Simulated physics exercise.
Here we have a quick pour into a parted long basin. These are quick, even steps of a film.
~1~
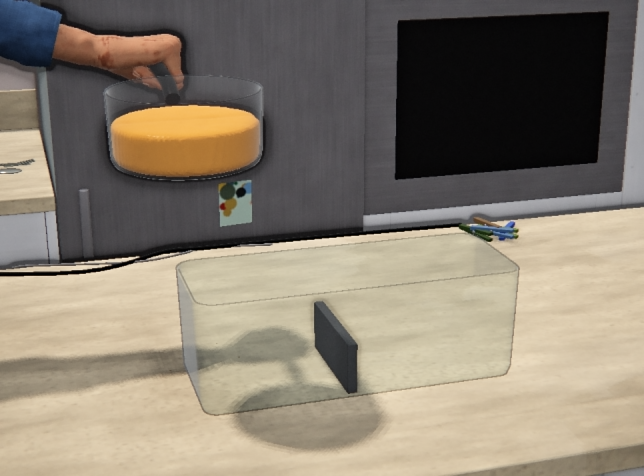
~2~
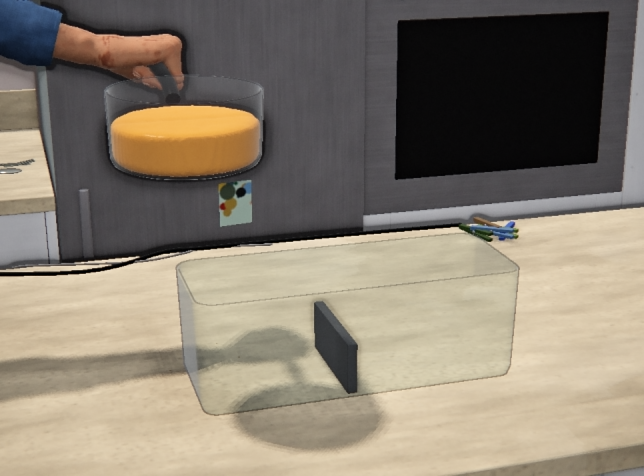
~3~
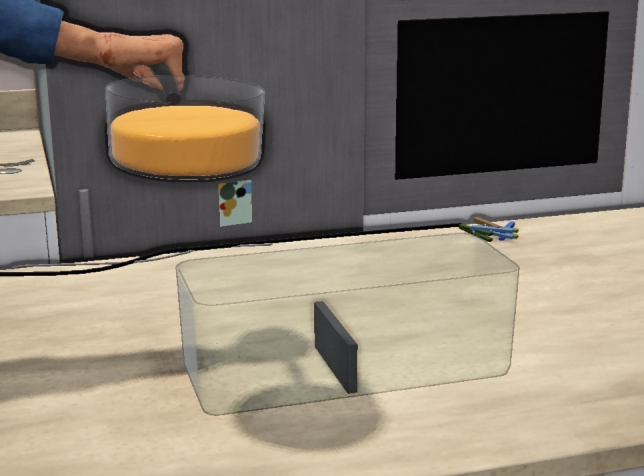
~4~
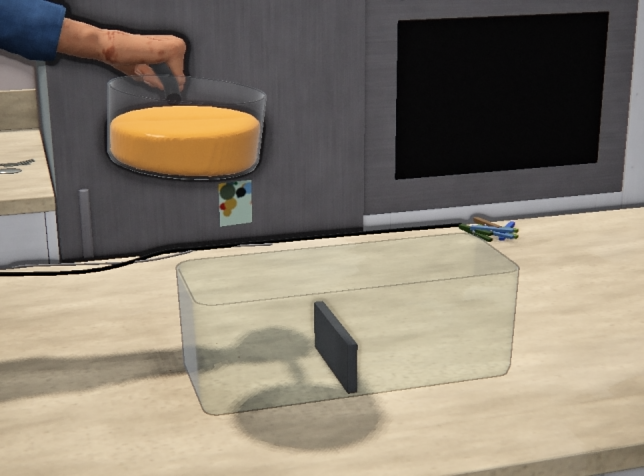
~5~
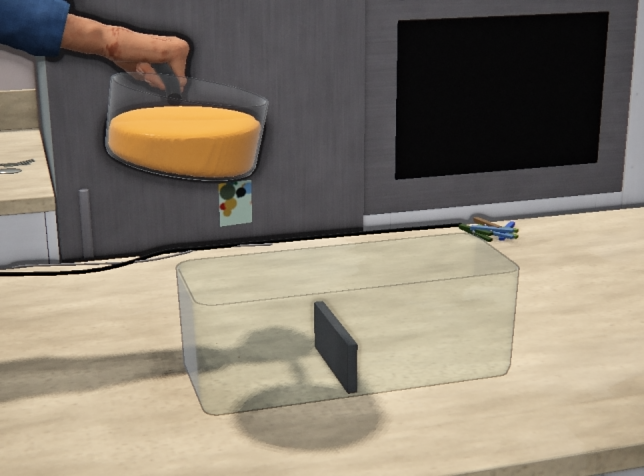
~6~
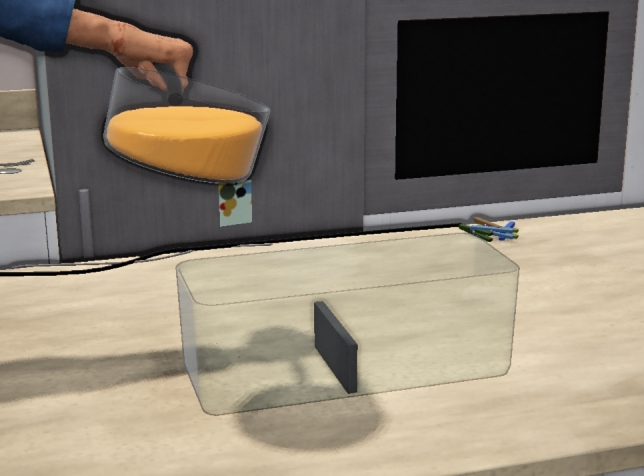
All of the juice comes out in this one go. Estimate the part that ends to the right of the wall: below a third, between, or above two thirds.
It comes to under a third.
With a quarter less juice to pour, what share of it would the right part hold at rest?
About 0 per cent.
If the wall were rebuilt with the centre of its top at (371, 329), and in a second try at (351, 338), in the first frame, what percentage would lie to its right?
The first gives 10 %, the second 10 %.
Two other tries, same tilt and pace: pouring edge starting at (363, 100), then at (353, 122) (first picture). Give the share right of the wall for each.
Near 95 % and 95 %.
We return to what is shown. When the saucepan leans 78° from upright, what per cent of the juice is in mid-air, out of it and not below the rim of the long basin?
Some 40 per cent.
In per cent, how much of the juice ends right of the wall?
Roughly 15 in a hundred.
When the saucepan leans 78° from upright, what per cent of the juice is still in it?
It comes to 50 per cent or so.
A moment on, the saucepan is tipped on its side and 49 per cent is still to pour, 9 is left of the wall and 0 right of it.
Next, the saucepan is tipped right over and 7 per cent is still to pour, 67 is left of the wall and 15 right of it.
Then the saucepan is tipped right over and 0 per cent is still to pour, 82 is left of the wall and 15 right of it.
Later the saucepan is tipped right over and 0 per cent is still to pour, 83 is left of the wall and 16 right of it.
In the end 83 per cent lies left of the wall, 16 right of it and 2 outside.
